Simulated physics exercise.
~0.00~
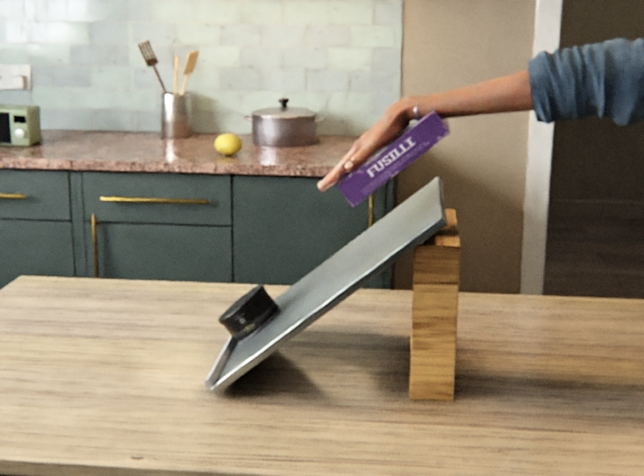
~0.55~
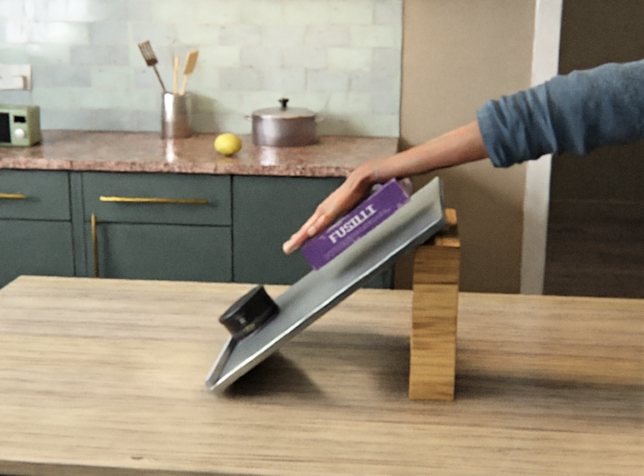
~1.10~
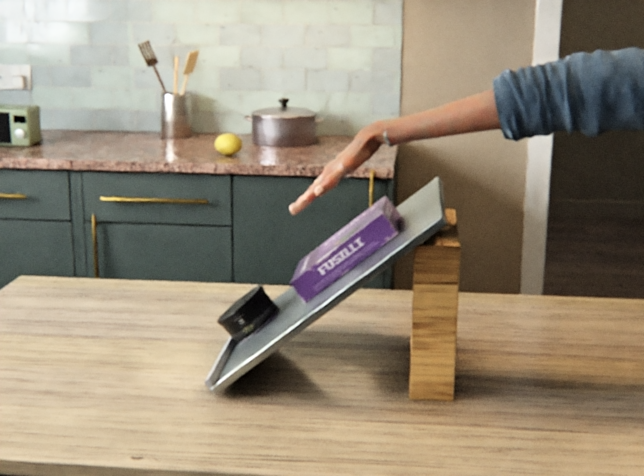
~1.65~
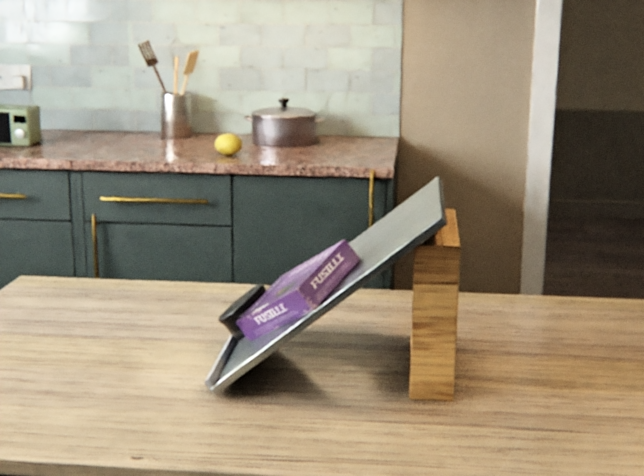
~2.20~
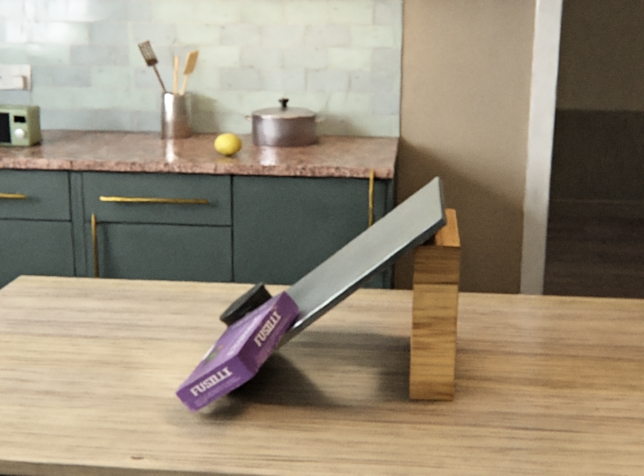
The footage shows a hand setting a purple fusilli packet on a sloping board propped on a wooden block, then letting go and withdrawing. The packet slides down past a black tub, which stays put, and ends at the board's lower end, over the tabletop.
